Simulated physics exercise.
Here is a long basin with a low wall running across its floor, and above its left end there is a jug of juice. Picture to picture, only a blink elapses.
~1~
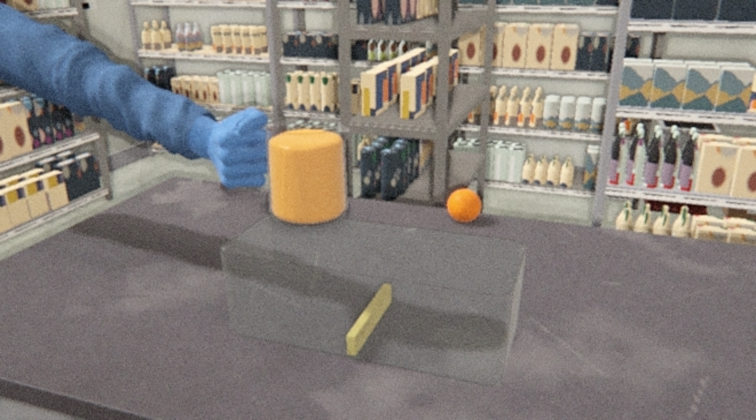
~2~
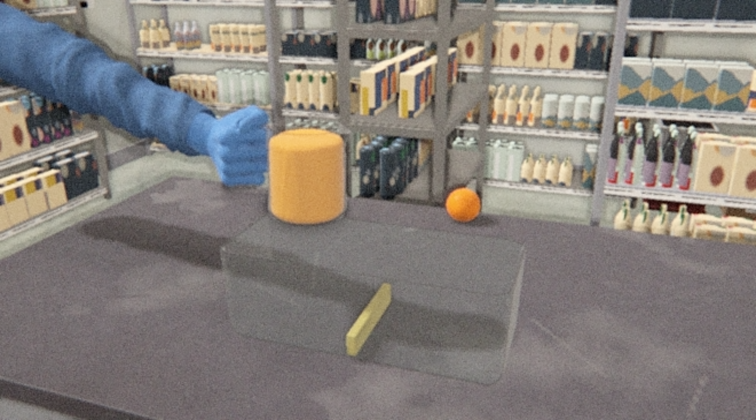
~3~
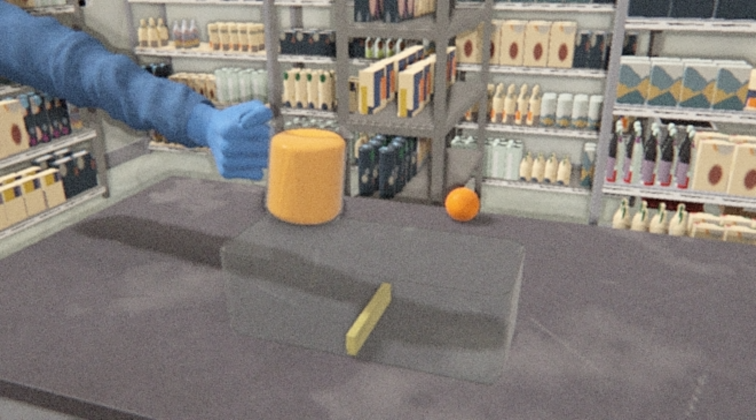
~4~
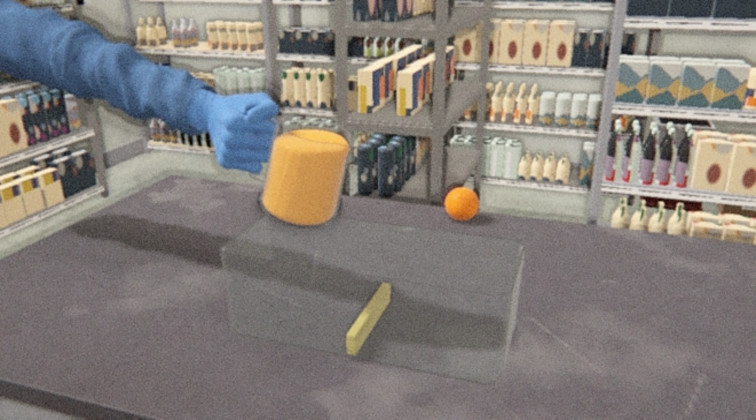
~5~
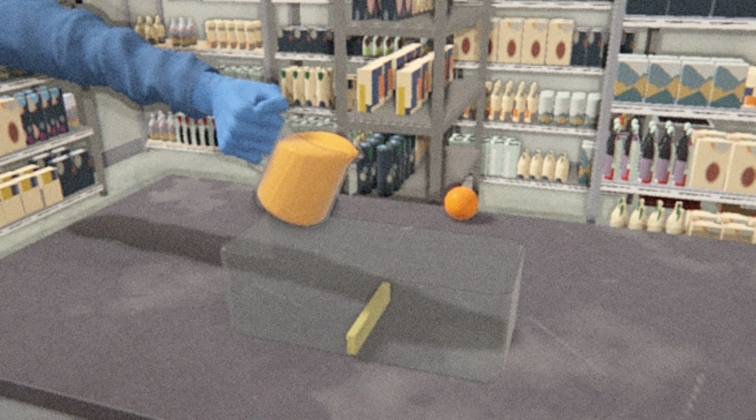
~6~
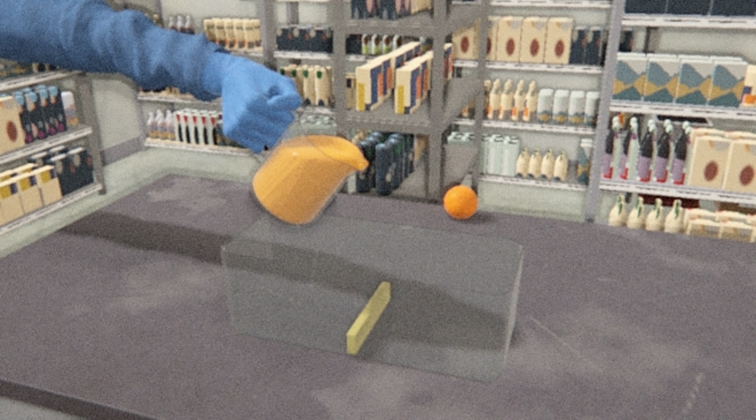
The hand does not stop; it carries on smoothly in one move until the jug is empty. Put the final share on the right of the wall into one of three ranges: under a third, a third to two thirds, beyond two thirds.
Range: Beyond two thirds.
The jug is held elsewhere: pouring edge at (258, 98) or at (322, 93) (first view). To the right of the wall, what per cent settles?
First try: 20 percent; second try: 60 percent.
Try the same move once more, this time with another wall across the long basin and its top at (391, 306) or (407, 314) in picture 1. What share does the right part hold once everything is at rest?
45 per cent, then 25 per cent, roughly.
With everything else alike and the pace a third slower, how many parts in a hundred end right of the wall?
About 85 per cent.
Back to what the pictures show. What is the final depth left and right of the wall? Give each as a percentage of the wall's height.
On the left it is 10 per cent, on the right 80.
A moment on, the jug is tipped right over and 51 per cent is still to pour, 1 is left of the wall and 30 right of it.
Next, the jug is tipped right over and 8 per cent is still to pour, 11 is left of the wall and 76 right of it.
Then the jug is tipped right over and 0 per cent is still to pour, 10 is left of the wall and 89 right of it.
Later the jug is tipped right over and 0 per cent is still to pour, 11 is left of the wall and 89 right of it.
In the end 14 per cent lies left of the wall, 86 right of it and 1 outside.
